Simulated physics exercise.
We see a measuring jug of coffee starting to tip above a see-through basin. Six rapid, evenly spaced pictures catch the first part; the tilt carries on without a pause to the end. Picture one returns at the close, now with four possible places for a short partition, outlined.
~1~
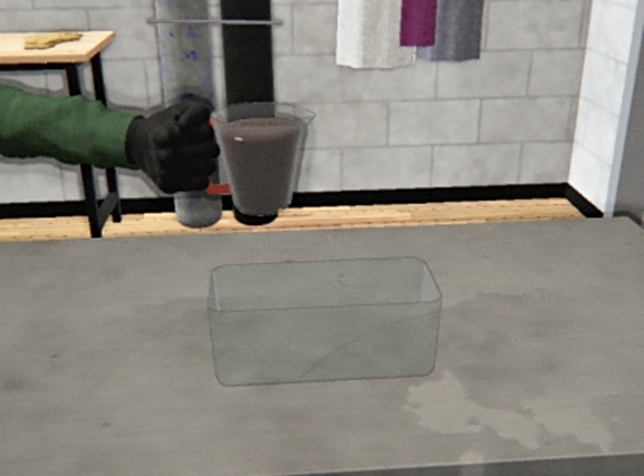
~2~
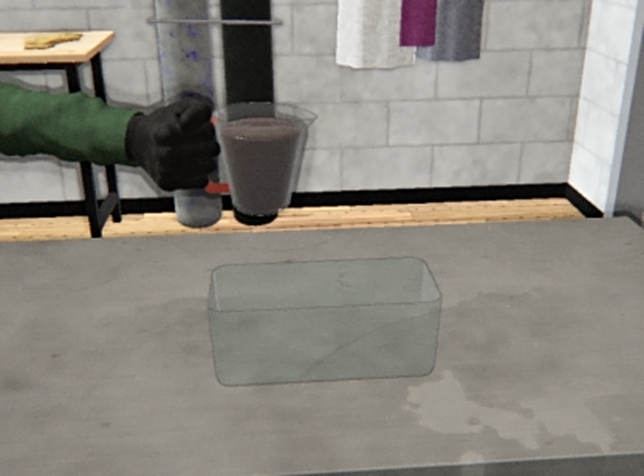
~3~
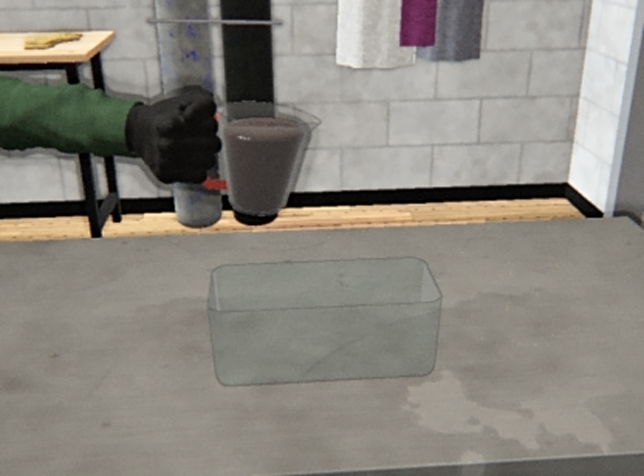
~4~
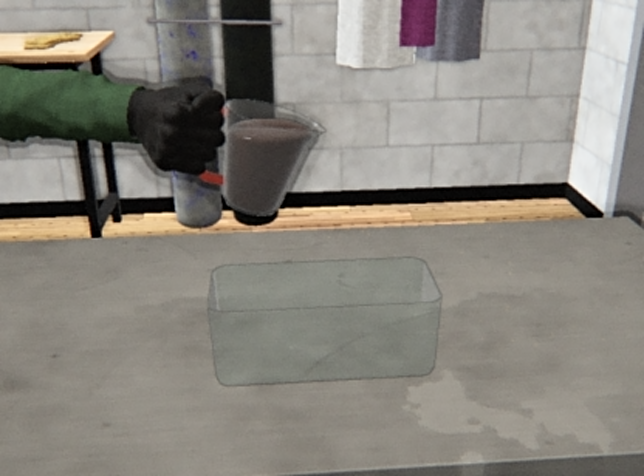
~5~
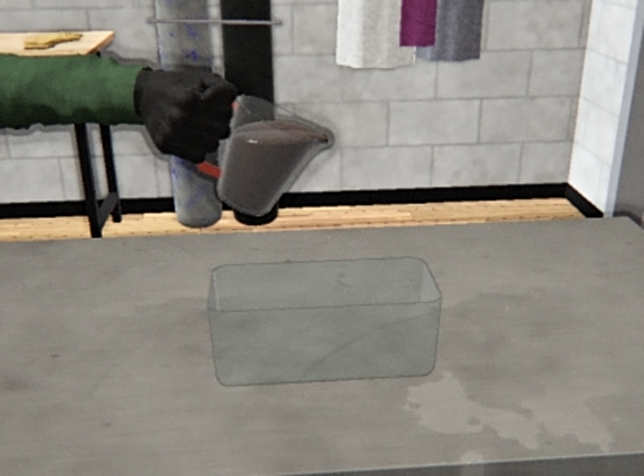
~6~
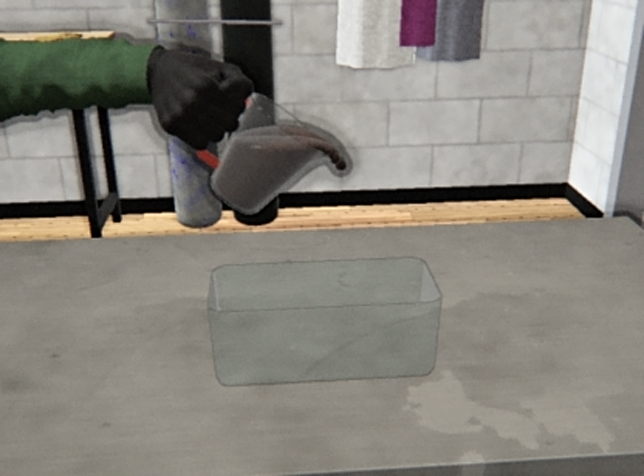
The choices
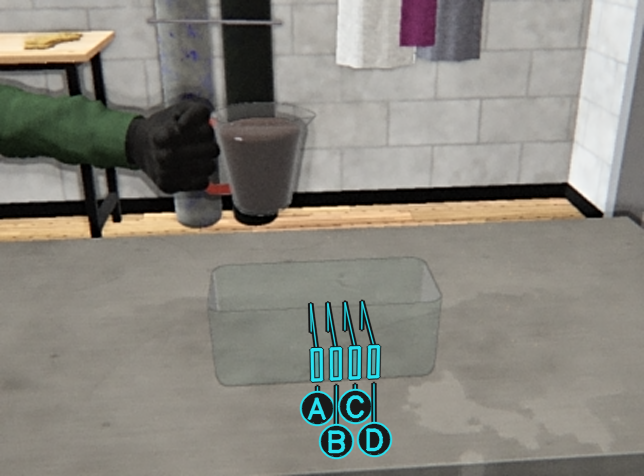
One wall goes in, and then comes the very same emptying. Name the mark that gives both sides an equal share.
Go for D.
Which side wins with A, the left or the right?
More ends on the right.
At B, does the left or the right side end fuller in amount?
The right one.
On the marked copy, A at (317, 386); B at (336, 385); C at (355, 384); D at (373, 383).
Choosing A, about 6 % ends left of the wall and 91 % right of it.
Choosing B, about 10 % ends left of the wall and 87 % right of it.
Choosing C, about 28 % ends left of the wall and 69 % right of it.
Choosing D, about 58 % ends left of the wall and 40 % right of it; 3 % is lost outside.
